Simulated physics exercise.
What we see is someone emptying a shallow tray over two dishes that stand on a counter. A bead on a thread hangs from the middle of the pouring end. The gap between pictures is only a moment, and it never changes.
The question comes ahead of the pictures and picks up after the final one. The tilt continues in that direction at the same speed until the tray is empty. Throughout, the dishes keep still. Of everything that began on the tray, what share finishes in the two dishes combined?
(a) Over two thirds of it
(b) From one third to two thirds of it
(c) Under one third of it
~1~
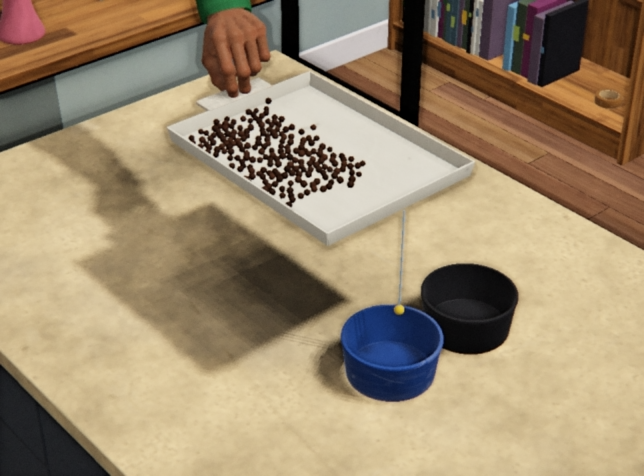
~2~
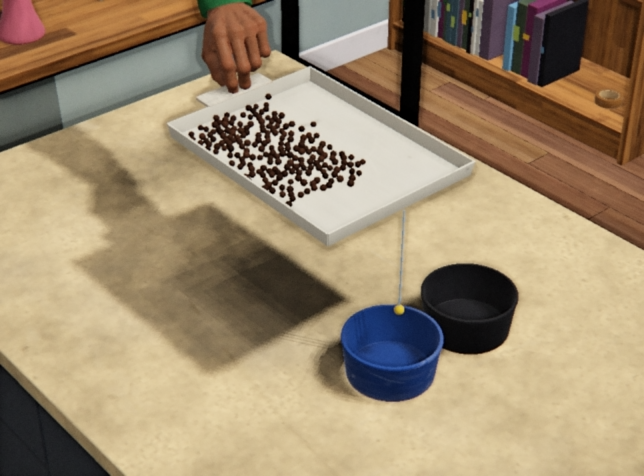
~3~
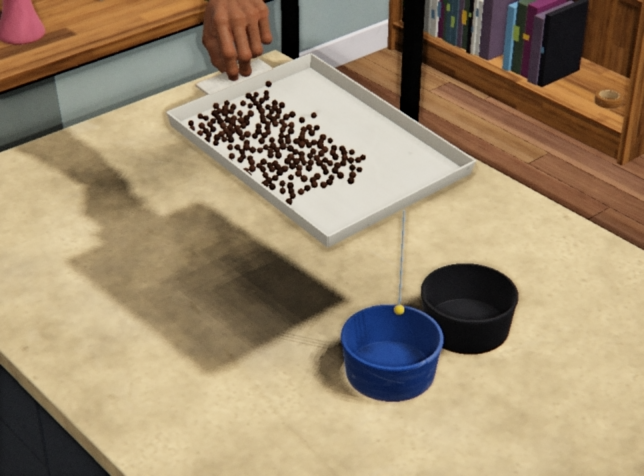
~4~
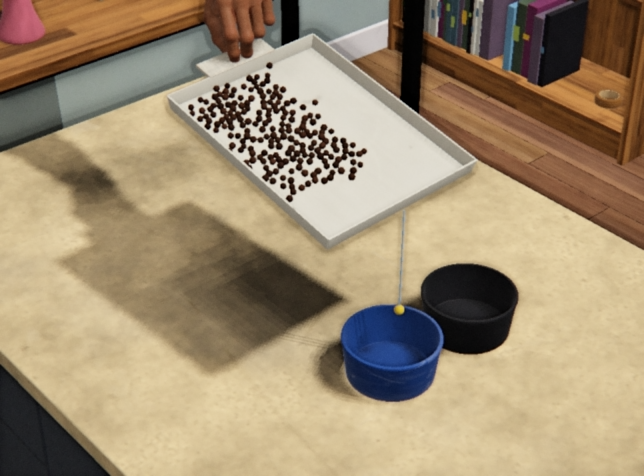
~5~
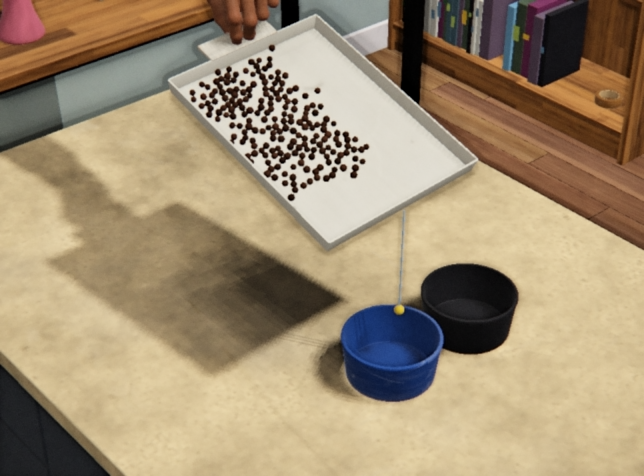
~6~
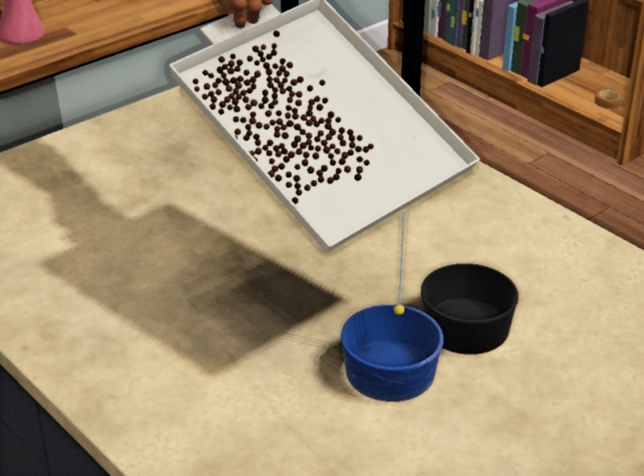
The answer is c.
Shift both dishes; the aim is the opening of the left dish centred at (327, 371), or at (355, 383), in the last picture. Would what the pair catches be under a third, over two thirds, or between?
In turn: The middle third; beyond two thirds.
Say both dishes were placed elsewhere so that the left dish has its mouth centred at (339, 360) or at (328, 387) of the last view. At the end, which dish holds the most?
The first try: The left-hand dish. The second: Left.
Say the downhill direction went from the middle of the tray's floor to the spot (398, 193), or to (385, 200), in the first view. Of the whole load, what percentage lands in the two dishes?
I'd say some 50 in a hundred at first, then 30 in a hundred.
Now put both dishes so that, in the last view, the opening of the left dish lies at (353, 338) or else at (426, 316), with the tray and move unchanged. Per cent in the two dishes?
You'd get 30 in a hundred the first time and 0 in a hundred the second.
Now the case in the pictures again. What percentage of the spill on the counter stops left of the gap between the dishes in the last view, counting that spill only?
Left share: Some 70 per cent.
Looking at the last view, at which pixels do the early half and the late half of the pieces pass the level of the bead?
Half one: (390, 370), half two: (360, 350).
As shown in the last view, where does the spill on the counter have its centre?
Middle in the last view: Roughly (373, 458).
Soon, tray tipped steeply; about half on the tray; a stray few in the left dish; a small part outside both; about a third in the air.
A while on, tray tipped past a quarter turn; a small part on the tray; a small part in the left dish; about half outside both; about a quarter in the air.
Towards the end, tray tipped past a quarter turn; about a quarter in the left dish; most outside both.
Finally, tray tipped past a quarter turn; about a quarter in the left dish; none in the right dish; most outside both.
